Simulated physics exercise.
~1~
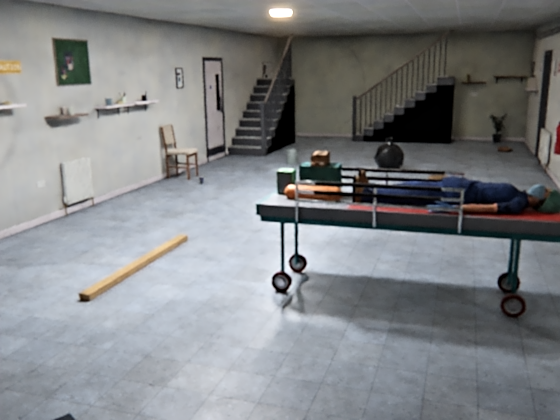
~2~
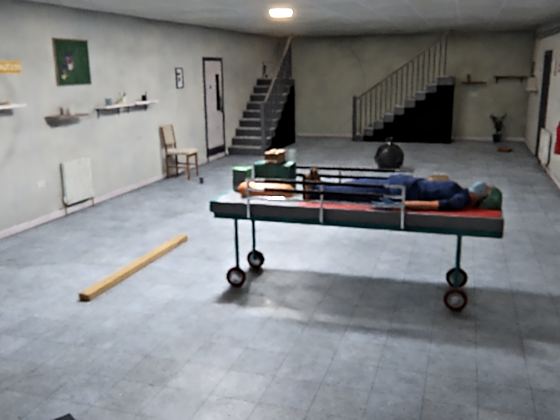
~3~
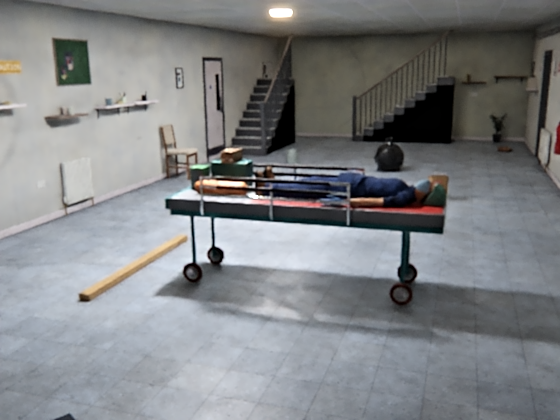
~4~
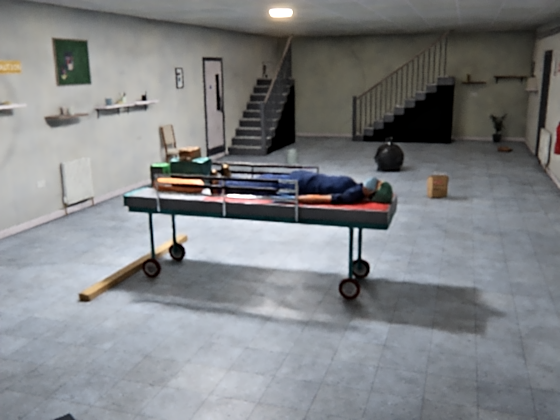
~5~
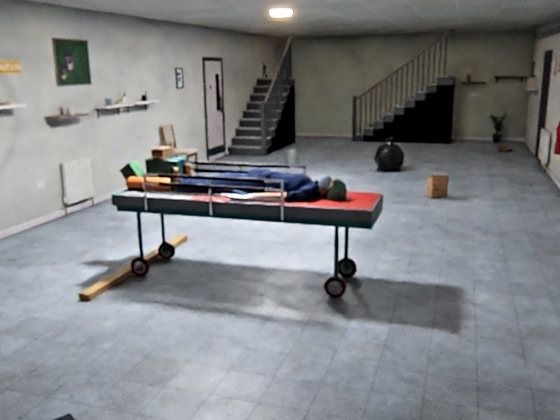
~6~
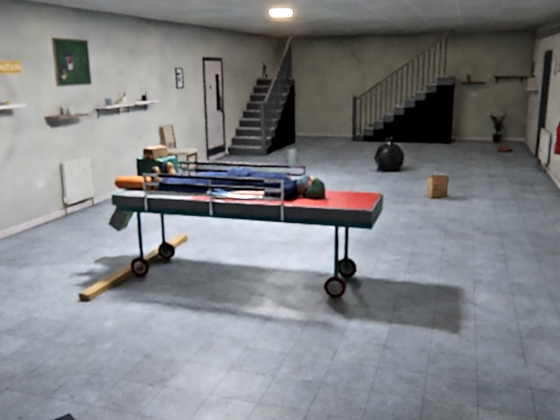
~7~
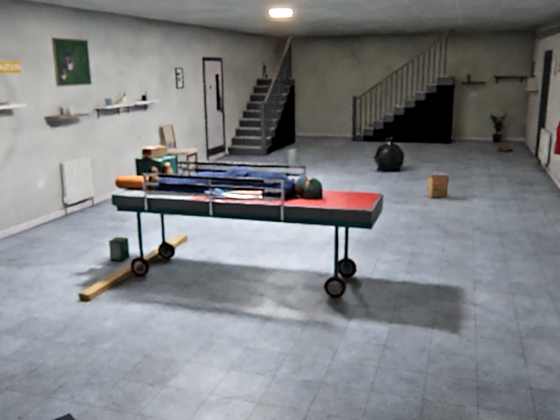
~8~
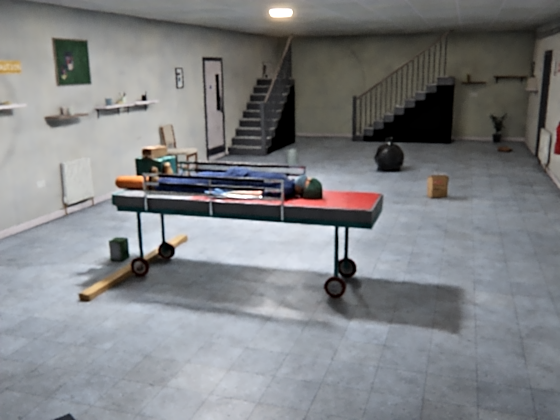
In a large tiled room with stairs at the back, a wheeled stretcher carrying a limp person and loose items rolls left and stops at a wooden beam. The person and load slide on leftward, and a green item drops to the floor while the rest settle aboard.
